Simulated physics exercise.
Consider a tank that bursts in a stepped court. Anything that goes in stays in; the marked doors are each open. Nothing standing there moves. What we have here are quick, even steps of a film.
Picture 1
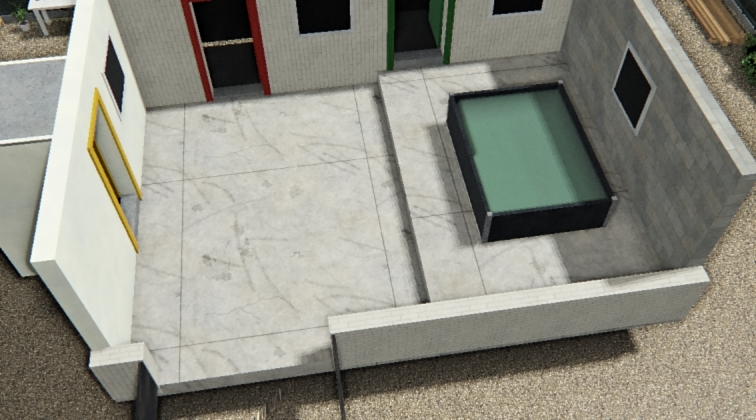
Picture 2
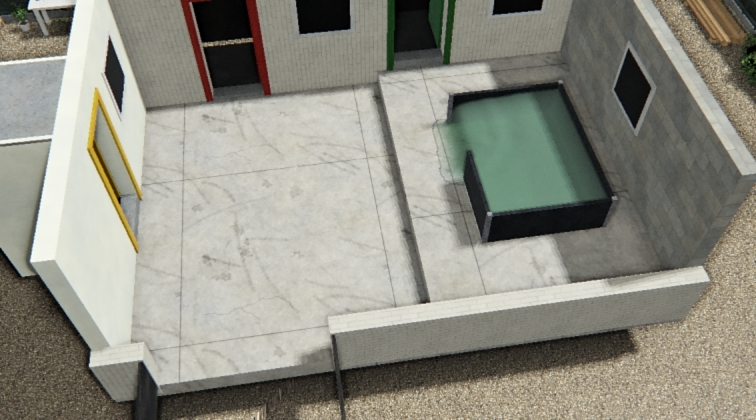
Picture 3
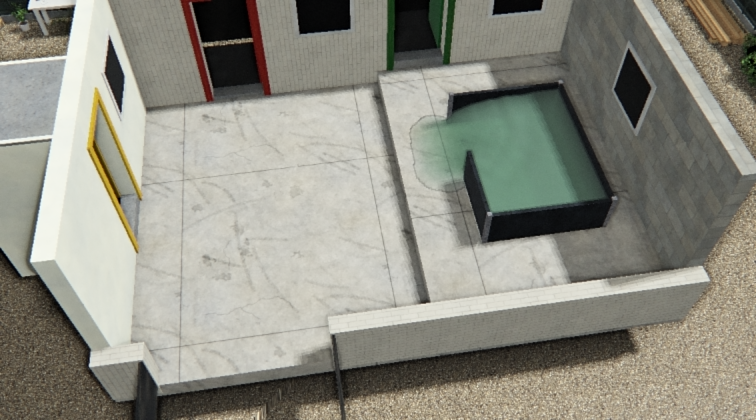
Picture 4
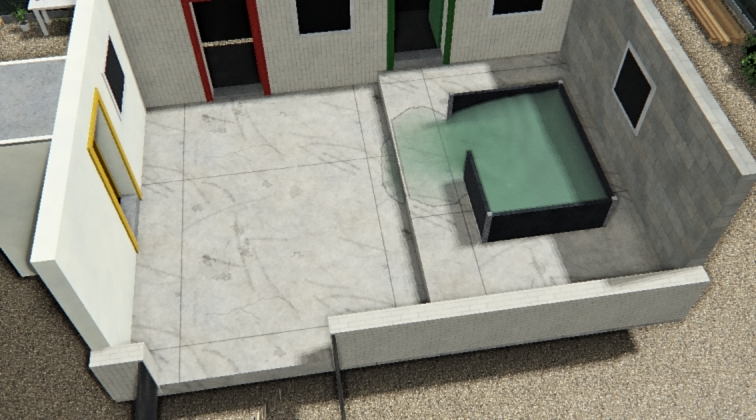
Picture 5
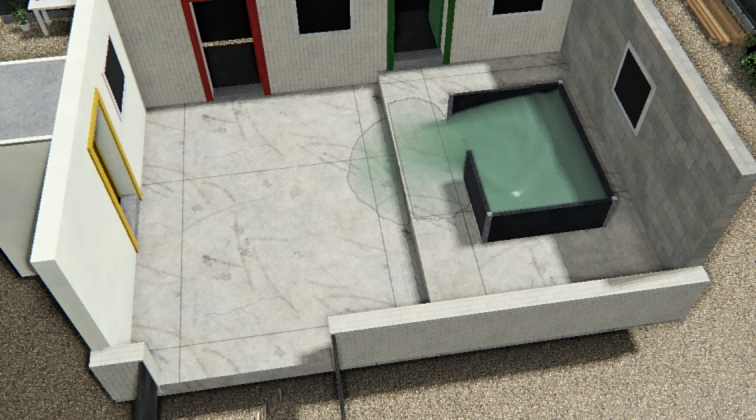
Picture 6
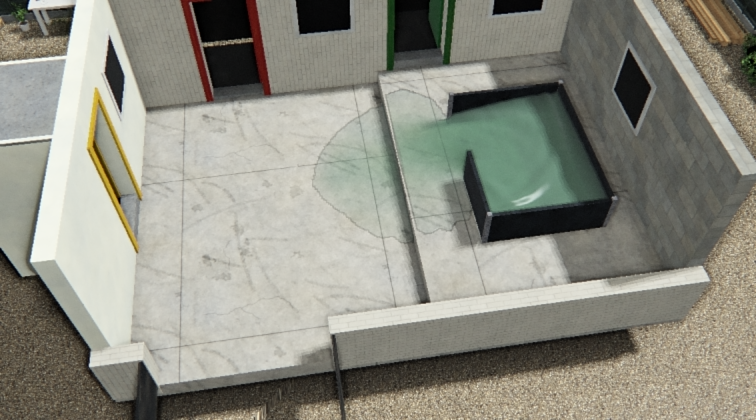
A walled court with pale marble flooring, a raised step on the right, and red, green and yellow door surrounds is seen from high above, with gravel outside. On the step, a dark-walled open tank holds still green water beside a grey wall. The tank's left side opens and water pours through the gap, spreading leftward over the step and onto the lower floor in a thin, rounded sheet, while the camera stays still.
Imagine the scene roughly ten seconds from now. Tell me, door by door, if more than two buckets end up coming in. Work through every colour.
At the end, green door: Two buckets or fewer; yellow door: Two buckets or fewer; red door: More than two buckets.
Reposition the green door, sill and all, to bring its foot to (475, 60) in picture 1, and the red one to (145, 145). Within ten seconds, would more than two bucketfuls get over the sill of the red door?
Put simply, red spills past the mark here.
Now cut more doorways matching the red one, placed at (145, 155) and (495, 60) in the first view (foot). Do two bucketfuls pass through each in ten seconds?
Lab note, doors in listed order: Over the limit, under the limit.
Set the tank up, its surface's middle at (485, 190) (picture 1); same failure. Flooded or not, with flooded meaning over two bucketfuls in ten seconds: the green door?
In turn, I'd say the green door doesn't reach it.
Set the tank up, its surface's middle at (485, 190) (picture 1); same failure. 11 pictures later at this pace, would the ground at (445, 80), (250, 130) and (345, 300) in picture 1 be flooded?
Point by point: Still bare; swamped; still bare.
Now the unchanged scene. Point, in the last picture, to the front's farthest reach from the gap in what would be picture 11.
I'd point to (188, 173).
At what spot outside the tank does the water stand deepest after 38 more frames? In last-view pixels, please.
Around (130, 372).
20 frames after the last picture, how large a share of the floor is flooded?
It comes out near 60 percent.
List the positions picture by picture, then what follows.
In the first frame, still water in the open tank at (527, 148).
In the second frame, the front is at (456, 181), out from the gap at (459, 142).
In the third frame, water pours out at (459, 143) and has run to (438, 187).
In the fourth frame, the front is at (393, 191), out from the gap at (459, 144).
In the fifth frame, the front is at (358, 189), out from the gap at (459, 144).
In the sixth frame, water pours out at (459, 143) and has run to (319, 182).
A moment on, water covers 35 % of the floor; the green door not reached, the yellow door not reached, the red door not reached.
Next, water covers 50 % of the floor; the green door wet at the sill, nothing in, the yellow door wet at the sill, nothing in, the red door wet at the sill, nothing in.
Then, water covers 60 % of the floor; the green door wet at the sill, nothing in, the yellow door wet at the sill, nothing in, the red door under two buckets in.
Later, water covers 60 % of the floor; the green door wet at the sill, nothing in, the yellow door wet at the sill, nothing in, the red door over two buckets in.
In the end, water covers 65 % of the floor; the green door wet at the sill, nothing in, the yellow door wet at the sill, nothing in, the red door over two buckets in.
